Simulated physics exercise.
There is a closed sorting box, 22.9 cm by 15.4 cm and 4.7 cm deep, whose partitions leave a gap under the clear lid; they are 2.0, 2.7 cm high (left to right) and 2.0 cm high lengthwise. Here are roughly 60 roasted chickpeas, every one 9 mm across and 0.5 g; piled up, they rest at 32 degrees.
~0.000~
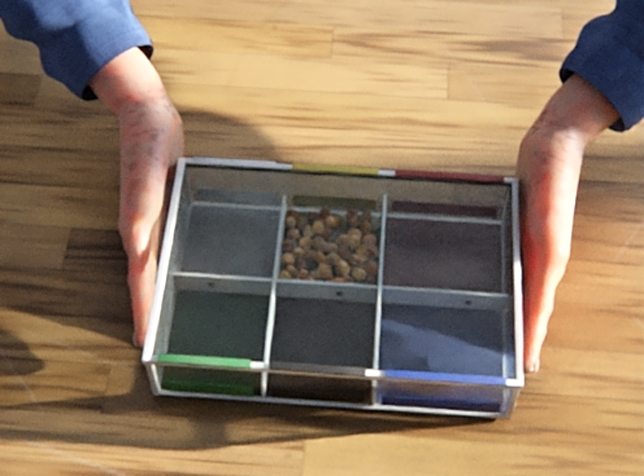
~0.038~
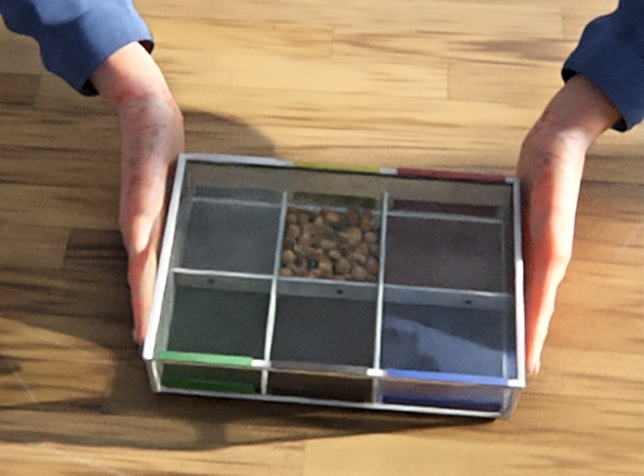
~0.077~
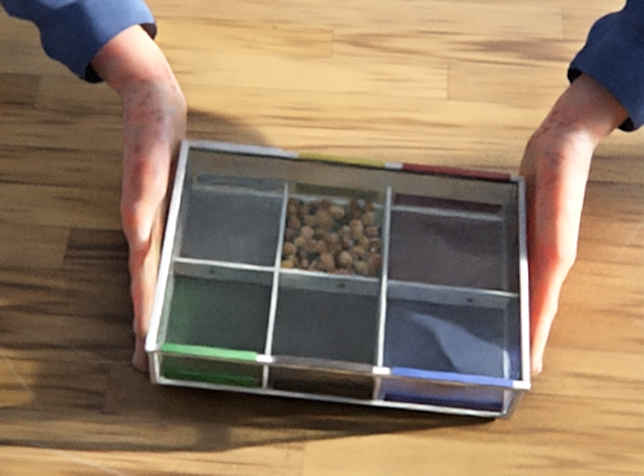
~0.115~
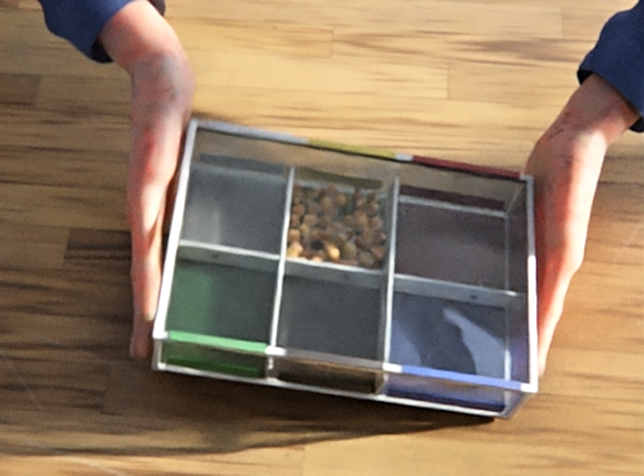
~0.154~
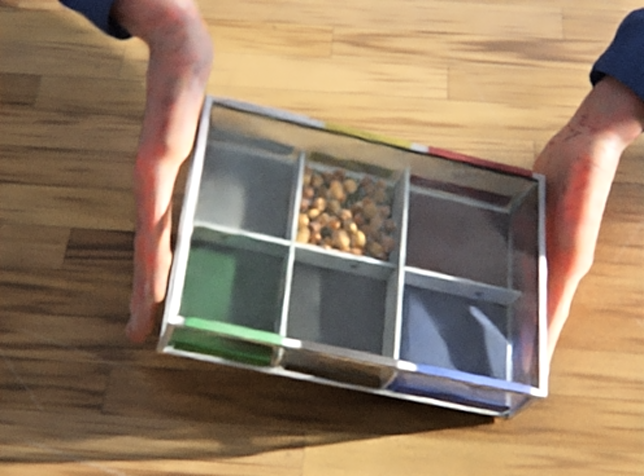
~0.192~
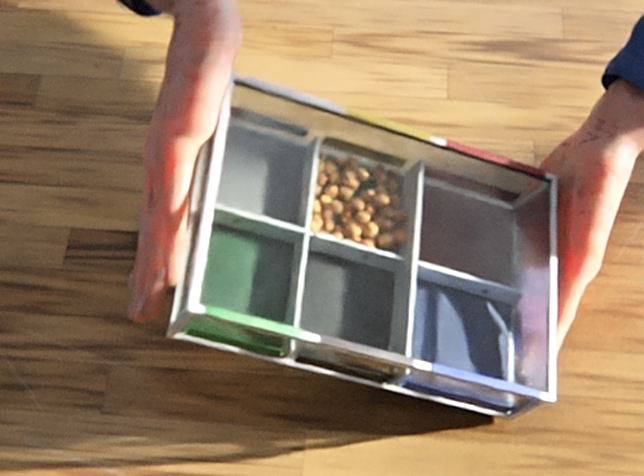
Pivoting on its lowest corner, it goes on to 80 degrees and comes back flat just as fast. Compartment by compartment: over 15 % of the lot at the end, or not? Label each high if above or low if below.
Red: High; blue: High; green: Low; yellow: High; white: Low; black: Low.
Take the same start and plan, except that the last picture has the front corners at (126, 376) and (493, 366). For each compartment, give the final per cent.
By the end red holds 0%, blue holds 0%, green holds 65%, yellow holds 30%, white holds 5% and black holds 0%.
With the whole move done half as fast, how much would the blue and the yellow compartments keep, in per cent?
Outcome, in per cent - blue: 20; yellow: 75.
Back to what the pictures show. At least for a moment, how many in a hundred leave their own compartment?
Estimate: Near 55 %.
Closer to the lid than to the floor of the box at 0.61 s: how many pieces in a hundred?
Roughly 60 percent of the pieces.
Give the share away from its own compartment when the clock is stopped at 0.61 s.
At that time I'd say around 10 per cent.
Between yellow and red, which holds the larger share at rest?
The larger amount is in the yellow one.
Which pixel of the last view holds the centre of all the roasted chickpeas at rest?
I'd say roughly (412, 288).
Then, at 0.61 s, tilt 78 degrees; red 5 %, blue 5 %, yellow 90 %.
Then, at 0.89 s, tilt 30 degrees; red 20 %, blue 30 %, yellow 45 %, black 5 %.
After 1.27 s, tilt 0 degrees; red 20 %, blue 30 %, yellow 45 %, black 5 %.
In the end, at 1.6 s, red 20 %, blue 30 %, green 0 %, yellow 45 %, white 0 %, black 5 %.
